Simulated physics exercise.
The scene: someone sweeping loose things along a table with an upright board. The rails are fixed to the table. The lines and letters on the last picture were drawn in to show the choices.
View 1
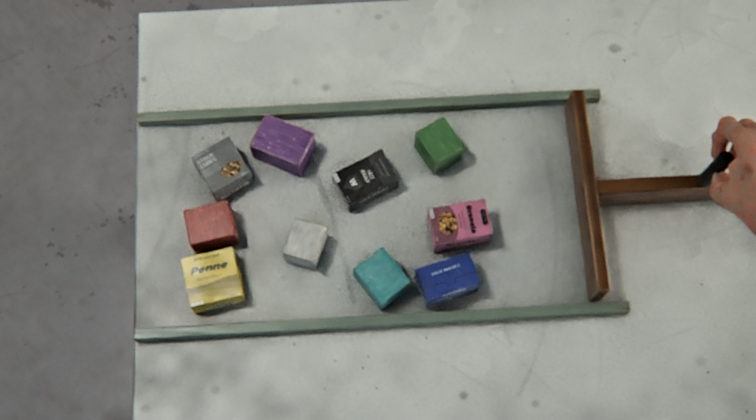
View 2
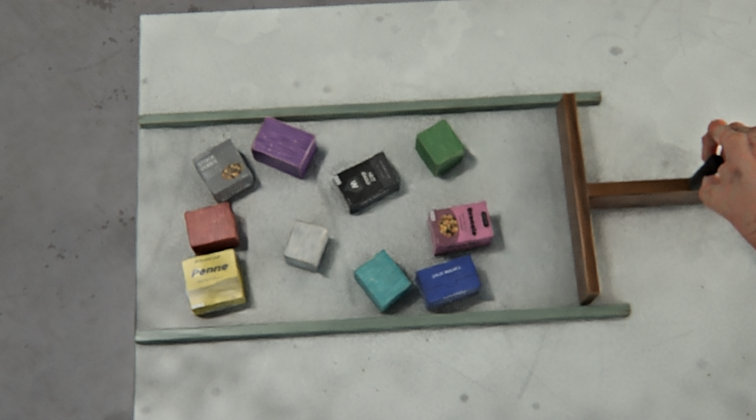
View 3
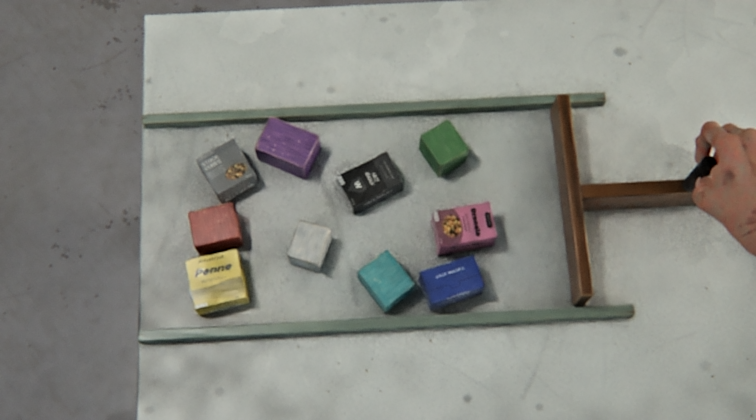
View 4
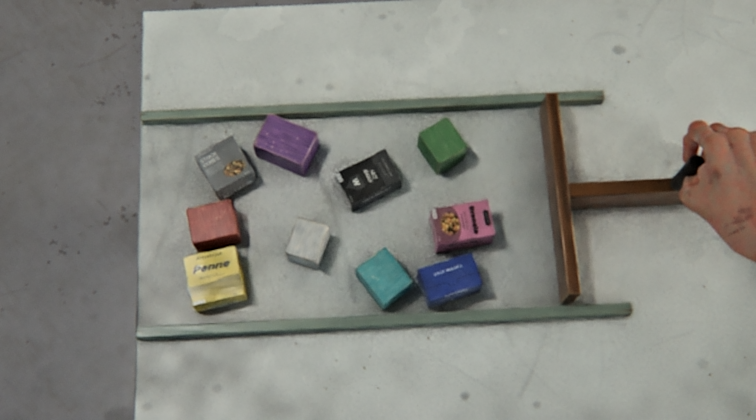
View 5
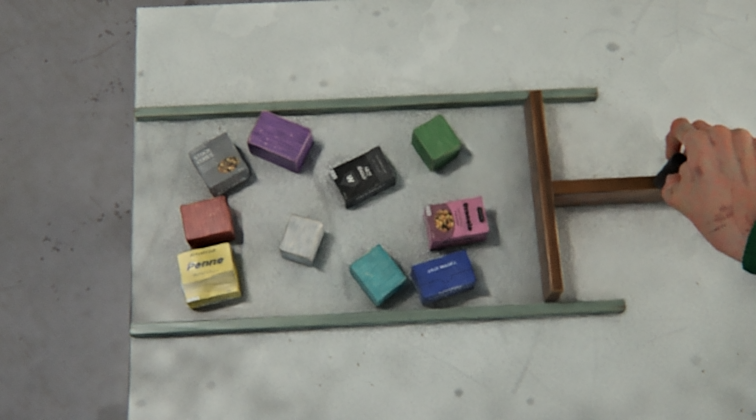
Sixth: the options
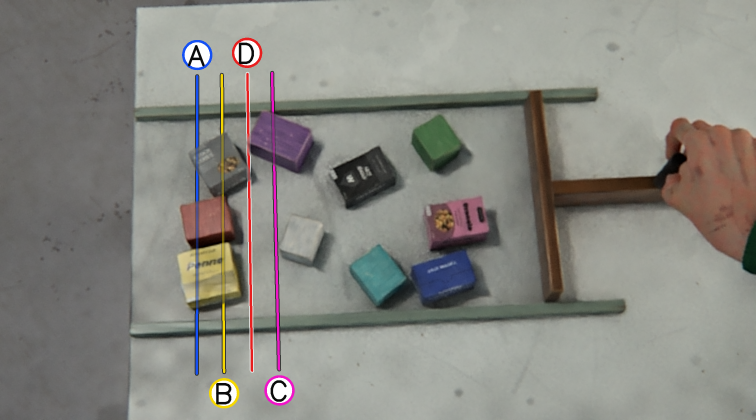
A hand at the right grips the handle of an upright brown board on a pale, speckled tabletop, seen from above. Between two green rails lie small boxes: grey, purple, red and yellow toward the left, black and white near the middle, green, pink, turquoise and blue nearer the board. The hand pushes the board steadily leftward a short way, while the boxes stay in place and the view shifts slightly.
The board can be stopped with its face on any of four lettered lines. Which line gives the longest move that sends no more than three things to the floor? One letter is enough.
Stop at B.
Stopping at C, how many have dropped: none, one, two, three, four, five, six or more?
In all, none.
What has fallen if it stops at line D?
It is the yellow packet.
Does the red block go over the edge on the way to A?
By then, yes.
On the marked copy, A at (197, 218); B at (223, 217); C at (275, 214); D at (250, 215).
Following B. Soon after the start, board (431, 193); turquoise block (351, 276); blue box (399, 272).
Later, board (315, 198); yellow packet (187, 277); red block (190, 222).
In the end, board (223, 203); yellow packet over the edge; red block over the edge; three fallen.
As for the rest, A drops five; C is within the limit but short; D is within the limit but short.
